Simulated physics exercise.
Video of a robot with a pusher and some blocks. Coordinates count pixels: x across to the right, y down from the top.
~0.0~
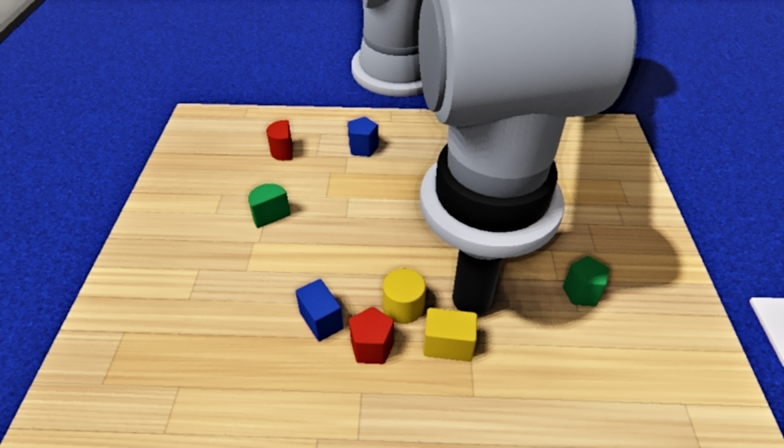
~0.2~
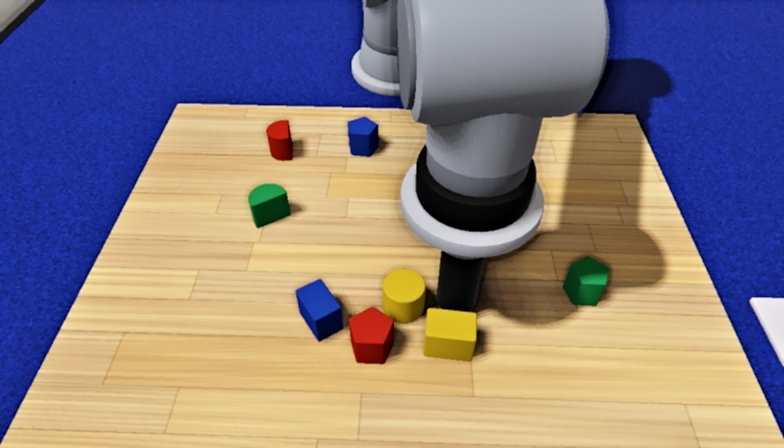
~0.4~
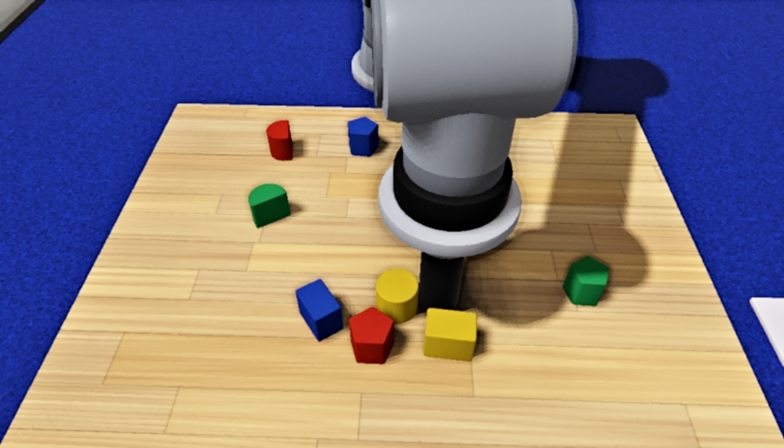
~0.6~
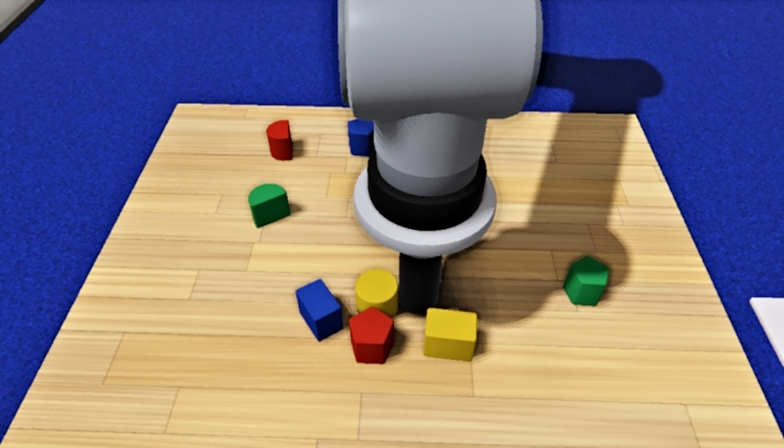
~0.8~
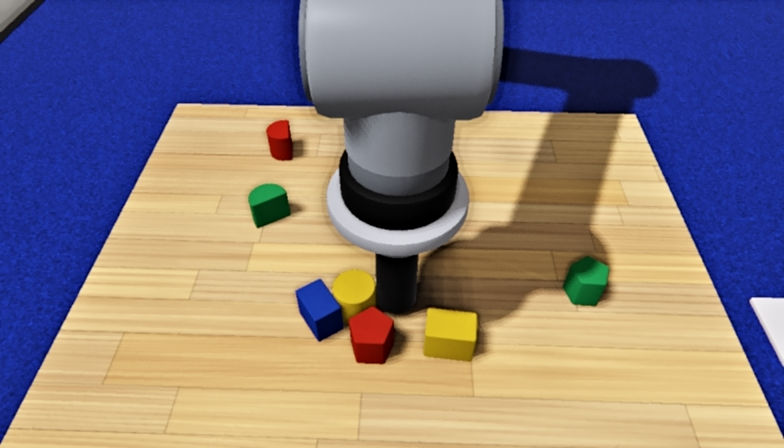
On a wooden board, a robot arm's black pusher slides the yellow cylinder left among scattered blocks.
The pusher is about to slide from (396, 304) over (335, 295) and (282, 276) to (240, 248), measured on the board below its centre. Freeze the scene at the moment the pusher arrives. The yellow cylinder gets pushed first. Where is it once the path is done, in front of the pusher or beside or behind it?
Left aside or behind.
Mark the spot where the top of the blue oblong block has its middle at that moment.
My best guess is (264, 321).
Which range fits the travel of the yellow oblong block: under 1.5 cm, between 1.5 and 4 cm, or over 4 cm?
The smallest band: Under 1.5 cm.
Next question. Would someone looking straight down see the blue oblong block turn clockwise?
That would be a no.
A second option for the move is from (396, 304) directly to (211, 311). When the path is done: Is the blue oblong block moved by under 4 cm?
I expect not.
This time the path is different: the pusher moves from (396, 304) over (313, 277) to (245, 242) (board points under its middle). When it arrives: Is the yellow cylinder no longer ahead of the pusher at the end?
My answer is yes.
What follows on the original path. One third of the way, pusher at (332, 288); blue oblong block at (269, 316), turned 25° anticlockwise; yellow cylinder at (291, 288).
Two thirds of the way, pusher at (280, 269); blue oblong block at (264, 321), turned 45° anticlockwise; yellow cylinder at (262, 287).
At the end, pusher at (238, 241); blue oblong block at (264, 321), turned 45° anticlockwise; yellow cylinder at (262, 287); red pentagonal block still; yellow oblong block still.
